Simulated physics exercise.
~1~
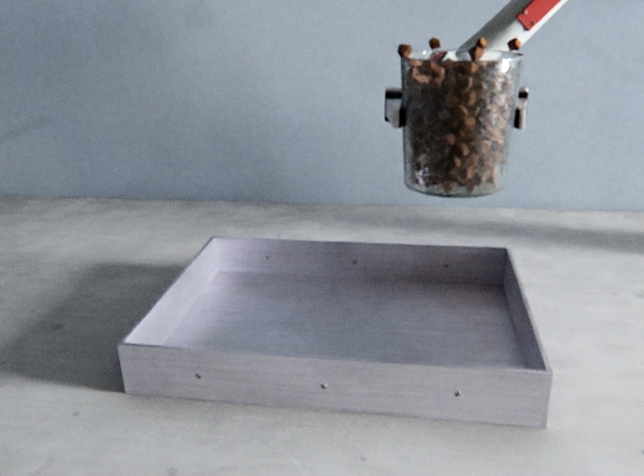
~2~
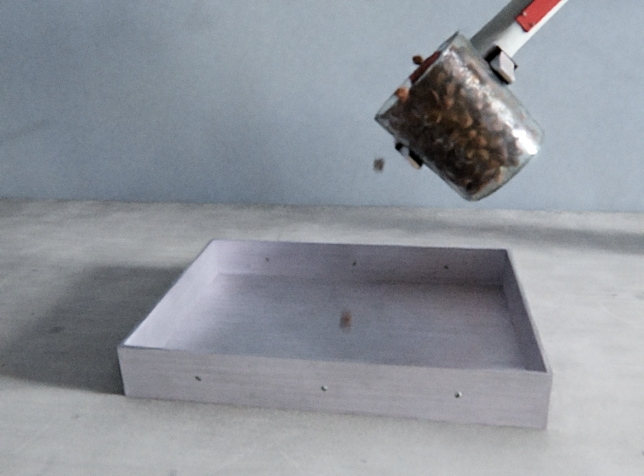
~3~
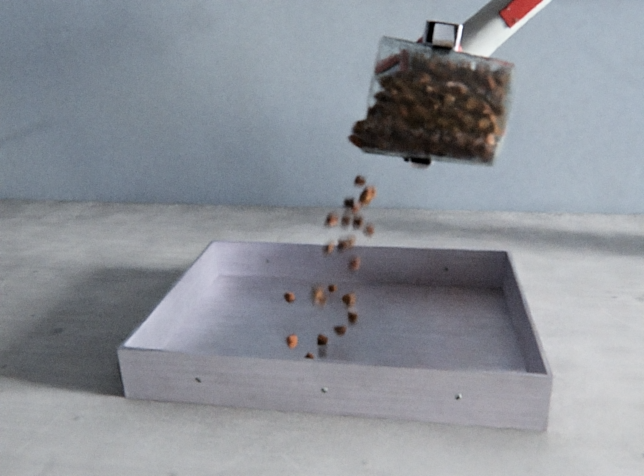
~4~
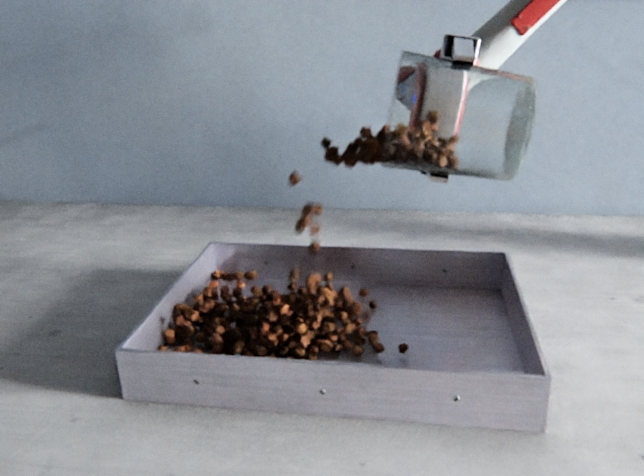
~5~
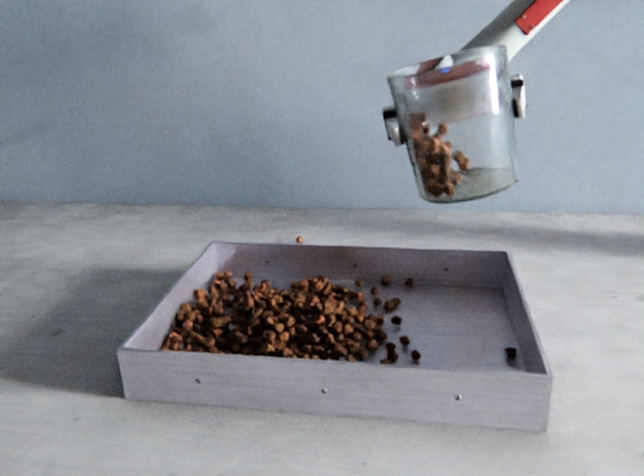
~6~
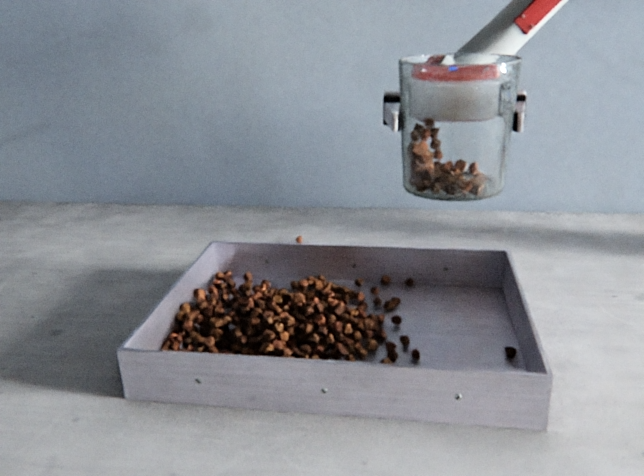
A robotic arm tips a clear beaker, pours most brown pellets into a tray, and rights it.
